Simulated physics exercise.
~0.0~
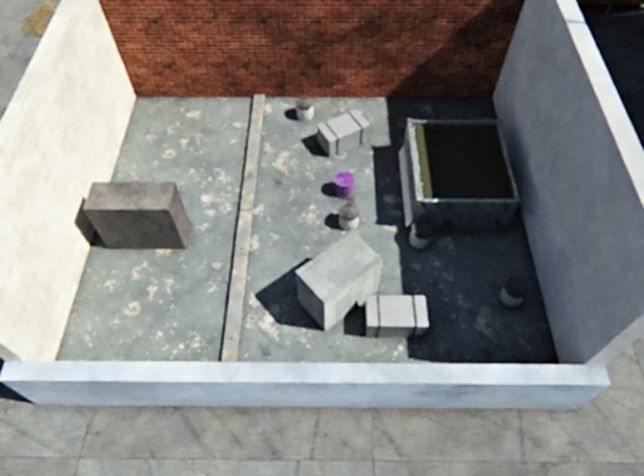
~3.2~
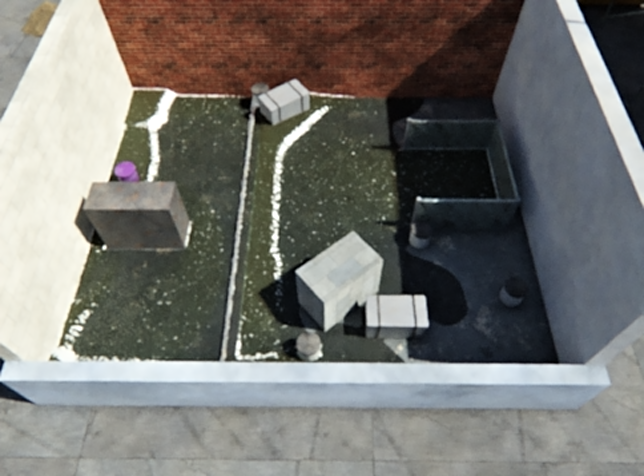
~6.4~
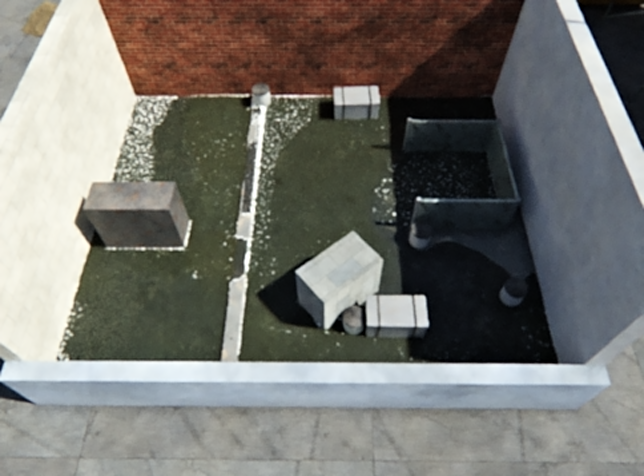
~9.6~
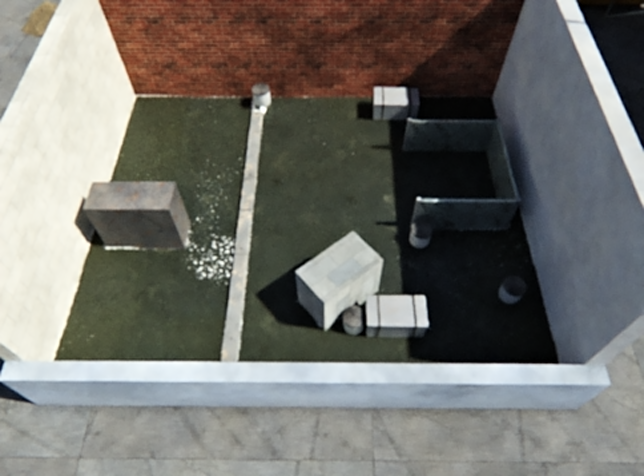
Dark water burst from the tank inside the walled yard and spread over the low kerb, sweeping the purple pail left until it dropped out of sight and shifting other pails and a trunk, which slid right along the brick wall before the ending.
